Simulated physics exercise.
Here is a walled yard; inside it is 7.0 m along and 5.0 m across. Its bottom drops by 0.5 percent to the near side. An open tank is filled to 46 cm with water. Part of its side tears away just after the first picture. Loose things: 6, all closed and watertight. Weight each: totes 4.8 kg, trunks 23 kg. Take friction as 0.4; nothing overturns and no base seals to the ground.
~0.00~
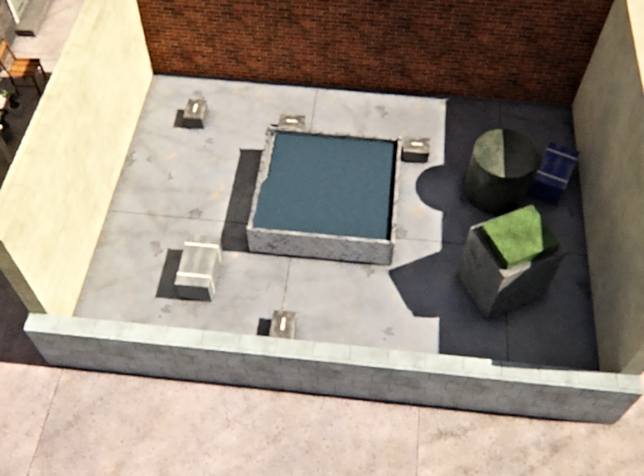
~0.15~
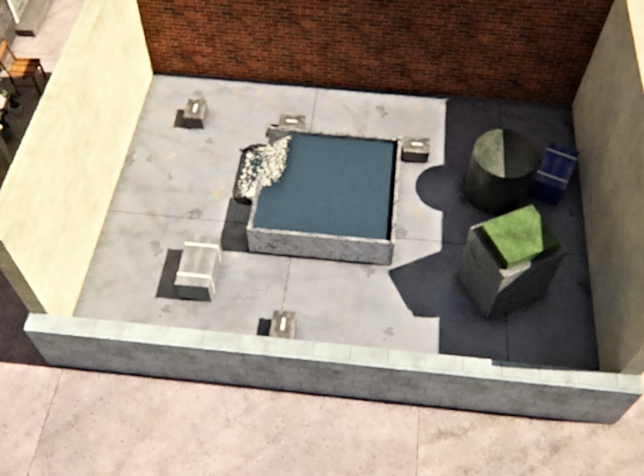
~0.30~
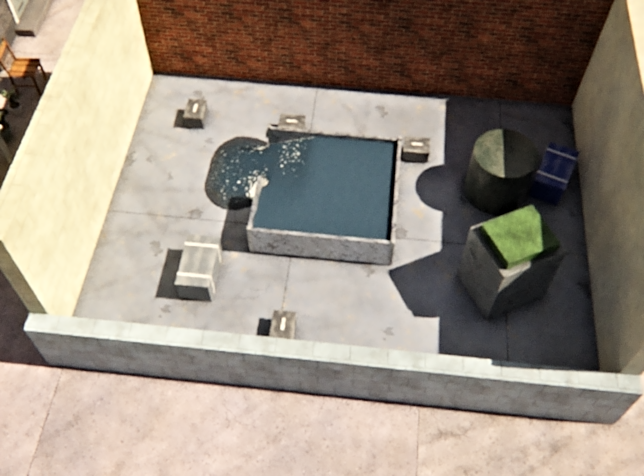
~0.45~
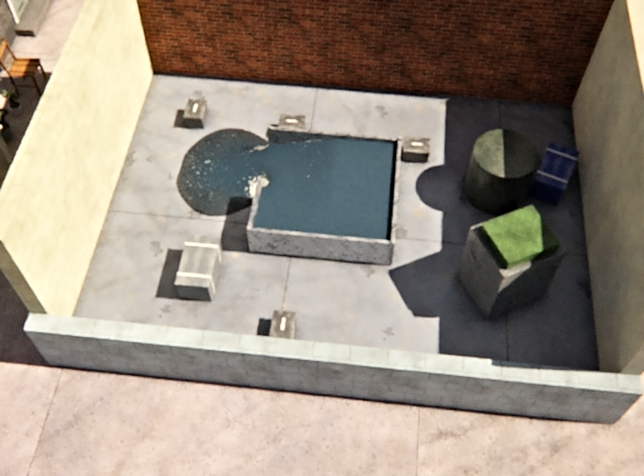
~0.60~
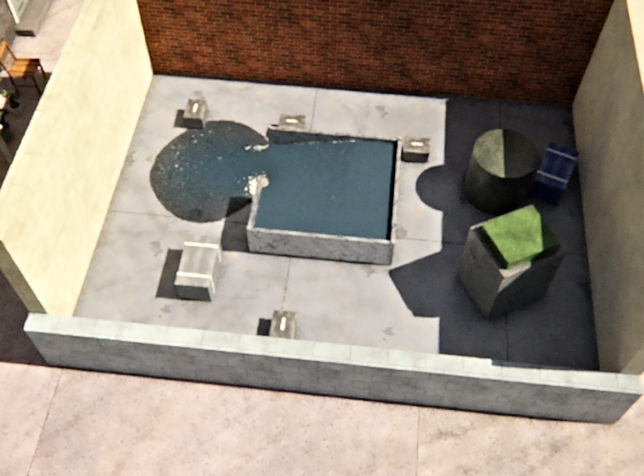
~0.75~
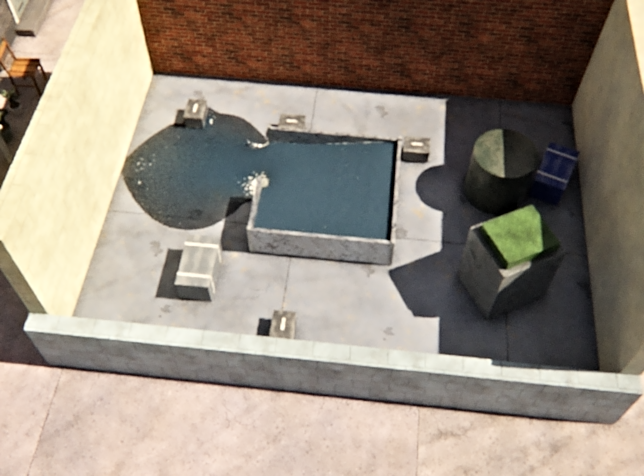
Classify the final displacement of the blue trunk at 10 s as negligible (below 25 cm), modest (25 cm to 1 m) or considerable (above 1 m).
Negligible.
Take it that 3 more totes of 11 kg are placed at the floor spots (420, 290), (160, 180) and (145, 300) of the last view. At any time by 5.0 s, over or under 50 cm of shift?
Result, in listed order: Not exceeded / exceeded / exceeded.
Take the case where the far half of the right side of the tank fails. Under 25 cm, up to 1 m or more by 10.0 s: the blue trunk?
I'd say the blue trunk gets swept off.
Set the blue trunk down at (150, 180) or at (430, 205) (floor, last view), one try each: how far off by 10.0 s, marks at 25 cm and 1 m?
Spot one - it is swept away; spot two - it barely budges.
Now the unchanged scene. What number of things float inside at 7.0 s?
Of them, 1.
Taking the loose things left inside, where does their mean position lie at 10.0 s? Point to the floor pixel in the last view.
Mean position approx. (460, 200).
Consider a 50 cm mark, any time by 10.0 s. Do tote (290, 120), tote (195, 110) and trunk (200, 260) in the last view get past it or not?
In sequence - crossed the line; crossed the line; stayed below the line.
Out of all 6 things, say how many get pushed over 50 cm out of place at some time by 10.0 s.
4.
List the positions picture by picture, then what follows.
In the first frame, the blue trunk at (557, 165), on the bottom; 3.5 m2 under water; 0 of 6 have shifted.
In the second frame, the blue trunk at (557, 165) rests on the ground; water covers 4.0 m2; 0 of 6 have shifted.
In the third frame, the blue trunk at (557, 165) rests on the ground; water covers 4.5 m2; 0 of 6 have shifted.
In the fourth frame, the blue trunk at (557, 165) rests on the ground; water covers 5.3 m2; 0 of 6 have shifted.
In the fifth frame, the blue trunk at (557, 165), on the bottom; 6.1 m2 under water; 0 of 6 have shifted.
In the sixth frame, the blue trunk at (557, 165) rests on the ground; 7.0 m2 under water; 0 of 6 have shifted.
After 2.0 s the blue trunk is near (557, 165), 0.0 m from its start, aground; 1 afloat.
After 4.5 s the blue trunk is near (557, 165), 0.0 m from its start, aground; 1 afloat.
After 7.0 s the blue trunk is near (557, 165), 0.0 m from its start, aground; 1 afloat.
After 10.0 s the blue trunk is near (560, 168), 0.1 m from its start, aground; 2 afloat.
